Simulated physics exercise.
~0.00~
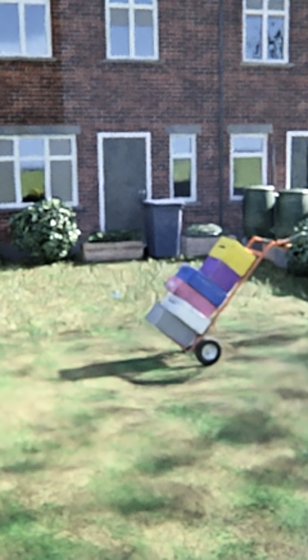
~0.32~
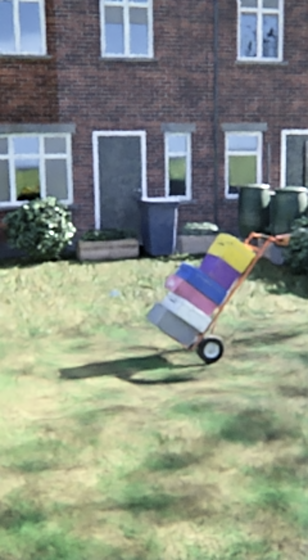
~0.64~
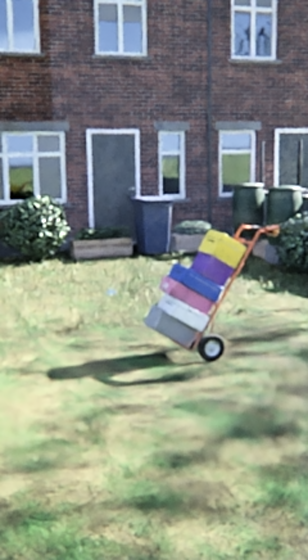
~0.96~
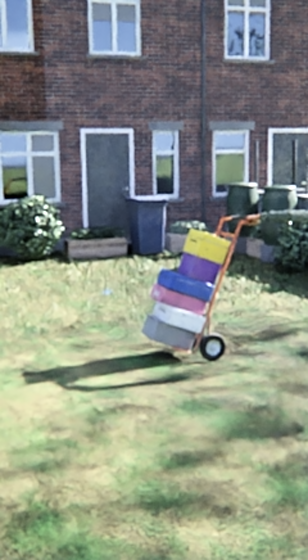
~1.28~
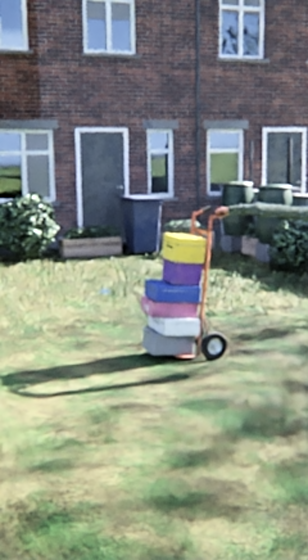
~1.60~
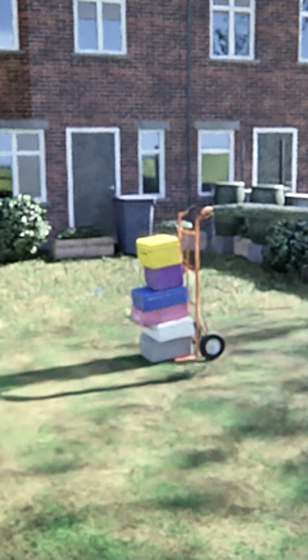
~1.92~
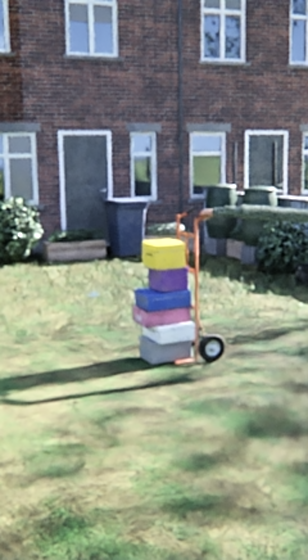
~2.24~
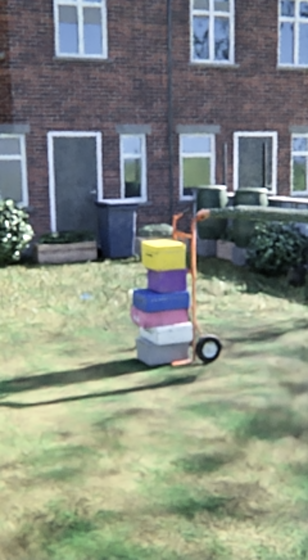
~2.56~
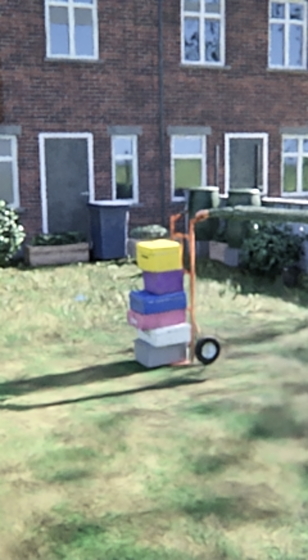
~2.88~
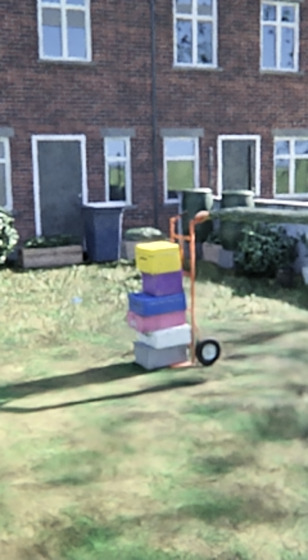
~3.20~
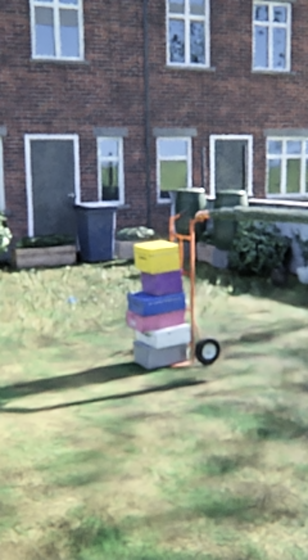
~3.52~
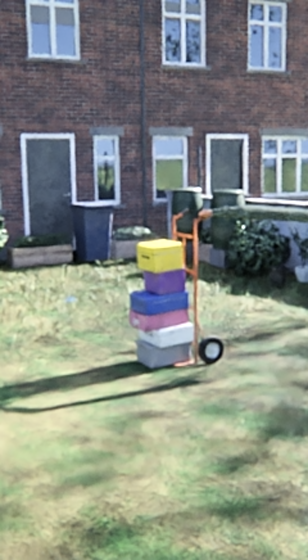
The footage shows a tilted orange sack truck on a lawn before a brick house, carrying six stacked coloured boxes, grey at the bottom and yellow on top. It swings upright to the left, the boxes shift slightly, and it stands still with the uneven stack intact.
